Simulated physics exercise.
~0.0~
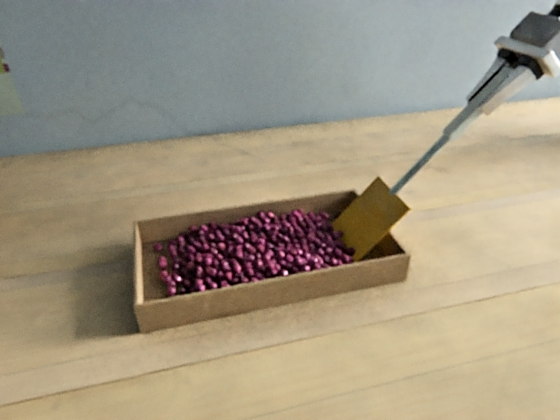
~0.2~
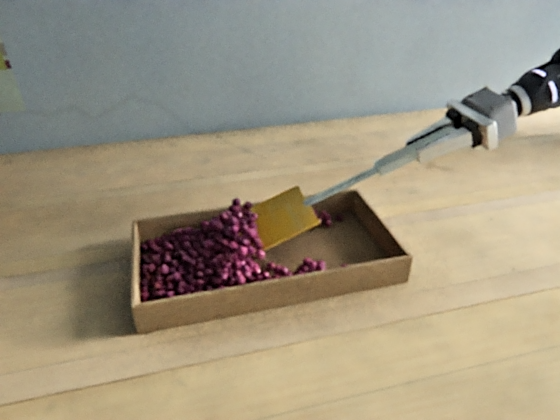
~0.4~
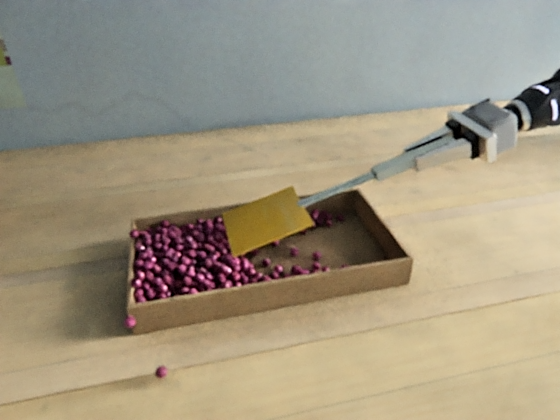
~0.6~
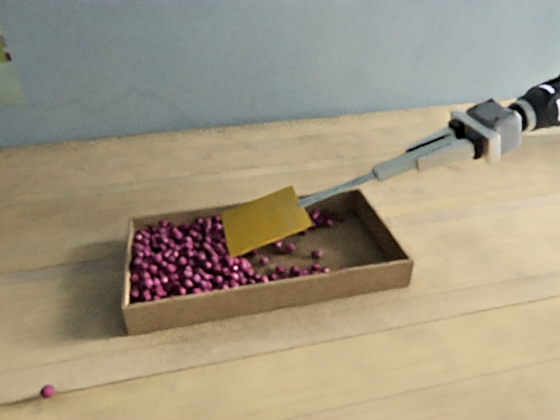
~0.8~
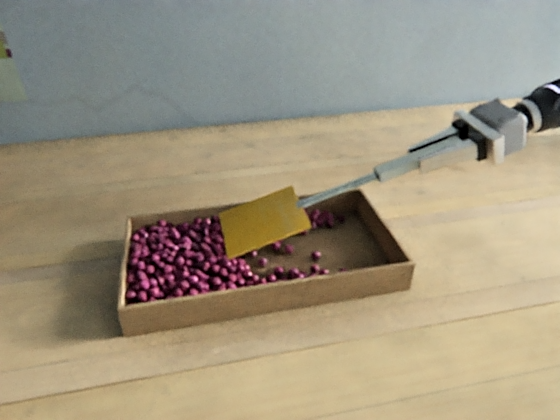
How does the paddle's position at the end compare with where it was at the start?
At the start the paddle is at the right end of the trough, and by the end it is farther left, held over the middle of the trough beside the gathered beads.
